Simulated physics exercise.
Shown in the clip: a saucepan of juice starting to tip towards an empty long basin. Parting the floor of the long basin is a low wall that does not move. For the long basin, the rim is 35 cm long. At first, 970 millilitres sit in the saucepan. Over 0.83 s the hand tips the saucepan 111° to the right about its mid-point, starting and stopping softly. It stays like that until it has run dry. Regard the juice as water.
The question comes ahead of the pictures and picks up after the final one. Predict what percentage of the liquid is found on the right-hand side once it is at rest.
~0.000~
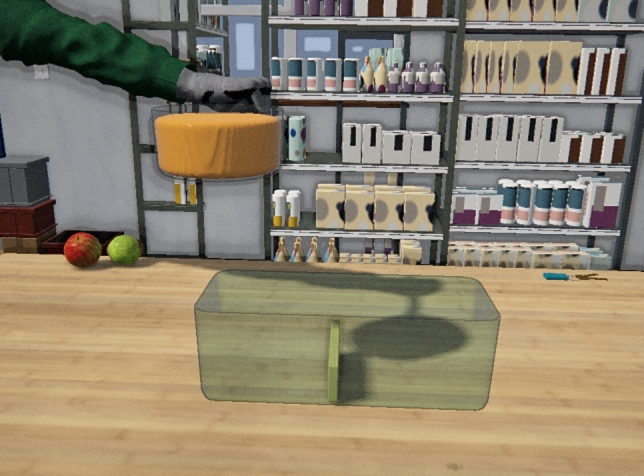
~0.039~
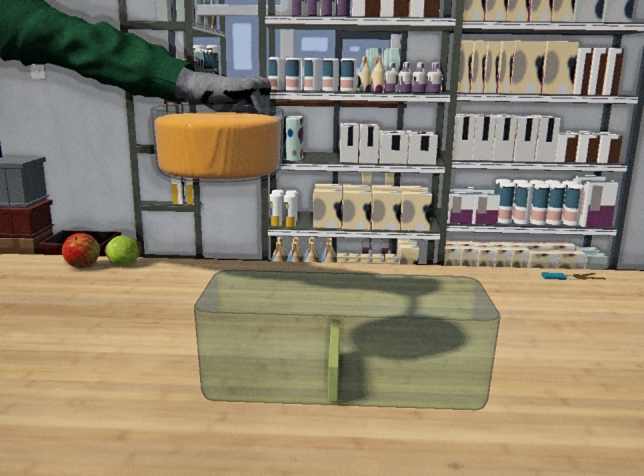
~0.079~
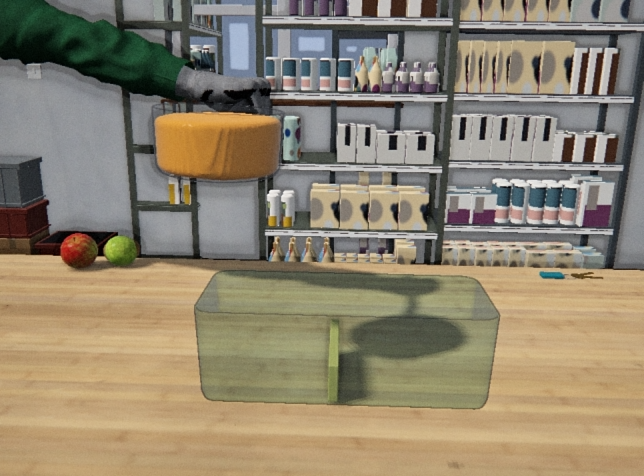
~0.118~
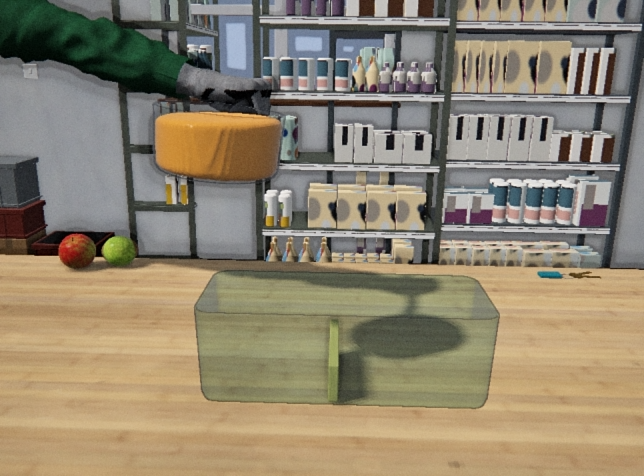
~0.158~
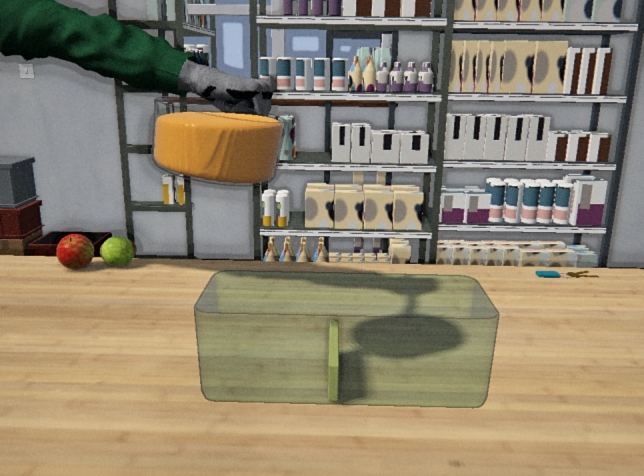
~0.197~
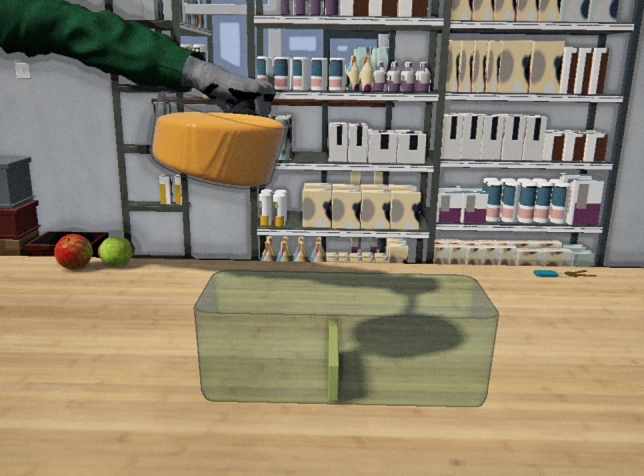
About 56 % is on the right.
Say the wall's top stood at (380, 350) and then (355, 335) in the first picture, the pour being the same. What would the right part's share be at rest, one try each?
I'd put it at about 15 per cent for the first and about 30 per cent for the second.
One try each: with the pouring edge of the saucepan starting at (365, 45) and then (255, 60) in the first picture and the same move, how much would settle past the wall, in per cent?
Some 90 and 40 per cent, in that order.
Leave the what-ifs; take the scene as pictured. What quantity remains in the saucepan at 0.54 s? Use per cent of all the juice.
Around 42 percent.
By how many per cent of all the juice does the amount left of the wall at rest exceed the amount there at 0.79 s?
About 12 percent.
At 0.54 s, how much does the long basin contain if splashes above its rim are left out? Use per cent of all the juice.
Near 12 in a hundred.
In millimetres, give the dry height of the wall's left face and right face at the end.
On the left it's about 30 mm; on the right, about 26 mm.
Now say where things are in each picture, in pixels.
The first picture shows tilt 0°; pouring edge (282, 112); surface from (159, 118) to (281, 120); the long basin's rim runs from (206, 290) to (489, 299); the wall's top is at (335, 342).
The second picture shows tilt 1°; pouring edge (282, 112); surface from (159, 118) to (281, 120).
The third picture shows tilt 2°; pouring edge (283, 115); surface from (159, 117) to (282, 121).
The fourth picture shows tilt 5°; pouring edge (284, 118); surface from (160, 116) to (282, 122).
The fifth picture shows tilt 10°; pouring edge (285, 123); surface from (161, 116) to (284, 123).
The sixth picture shows tilt 15°; pouring edge (286, 129); surface from (161, 117) to (286, 124).
After 0.54 s the tilt is 80° and 42 per cent is still to pour, 2 is left of the wall and 9 right of it.
After 0.79 s the tilt is 110° and 5 per cent is still to pour, 30 is left of the wall and 55 right of it.
After 1.05 s the tilt is 111° and 0 per cent is still to pour, 41 is left of the wall and 55 right of it.
After 1.33 s the tilt is 111° and 0 per cent is still to pour, 42 is left of the wall and 56 right of it.
In the end 42 per cent lies left of the wall, 56 right of it and 2 outside.
